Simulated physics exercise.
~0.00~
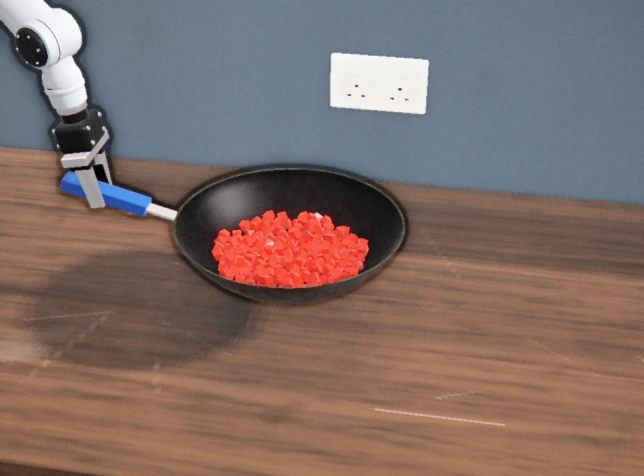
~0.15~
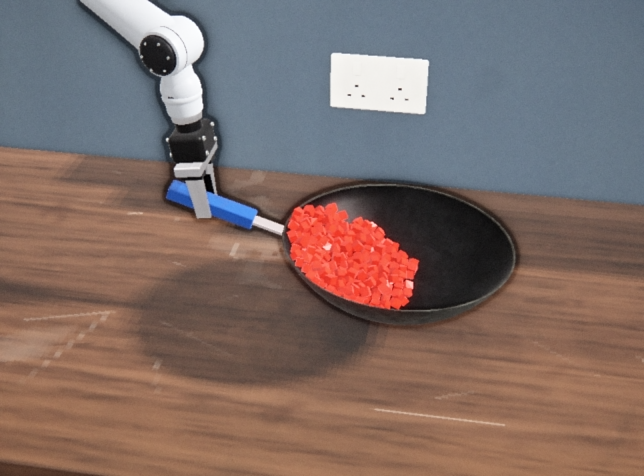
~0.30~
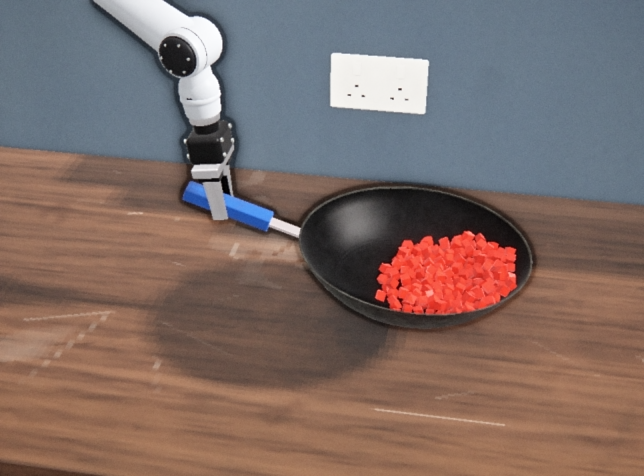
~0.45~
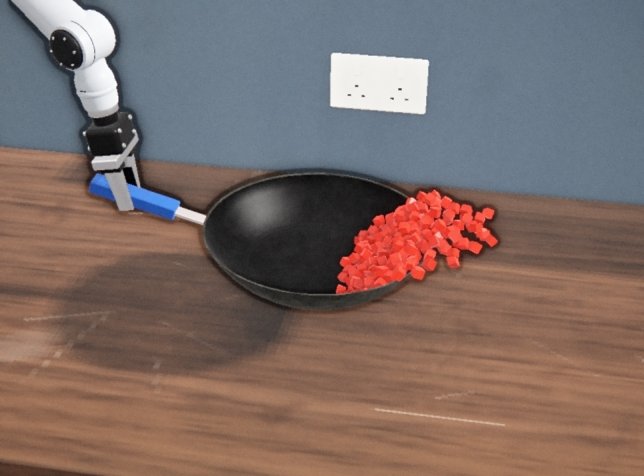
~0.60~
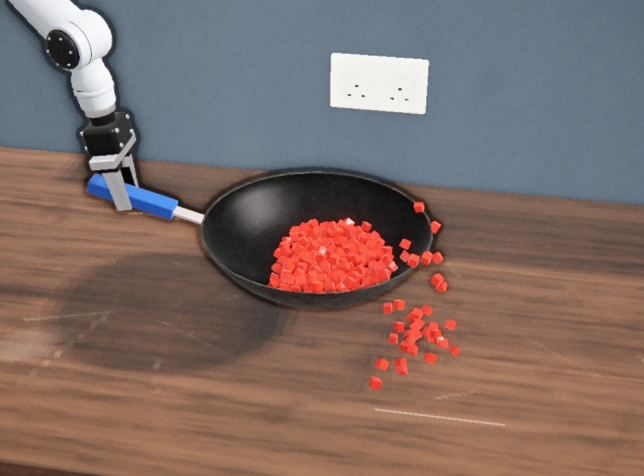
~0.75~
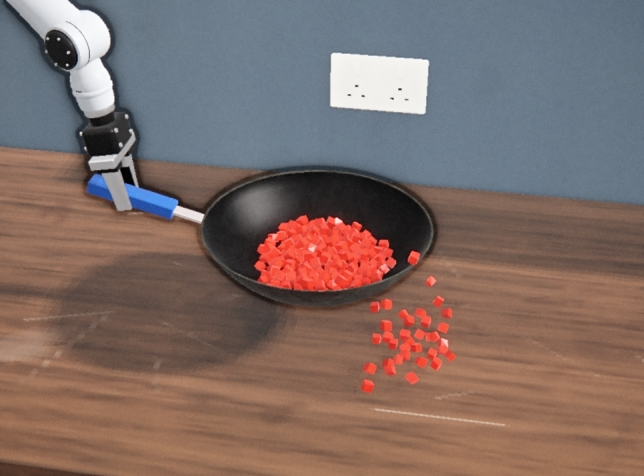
A robot arm jerks a wok right, then back left, spilling some red cubes onto the table.
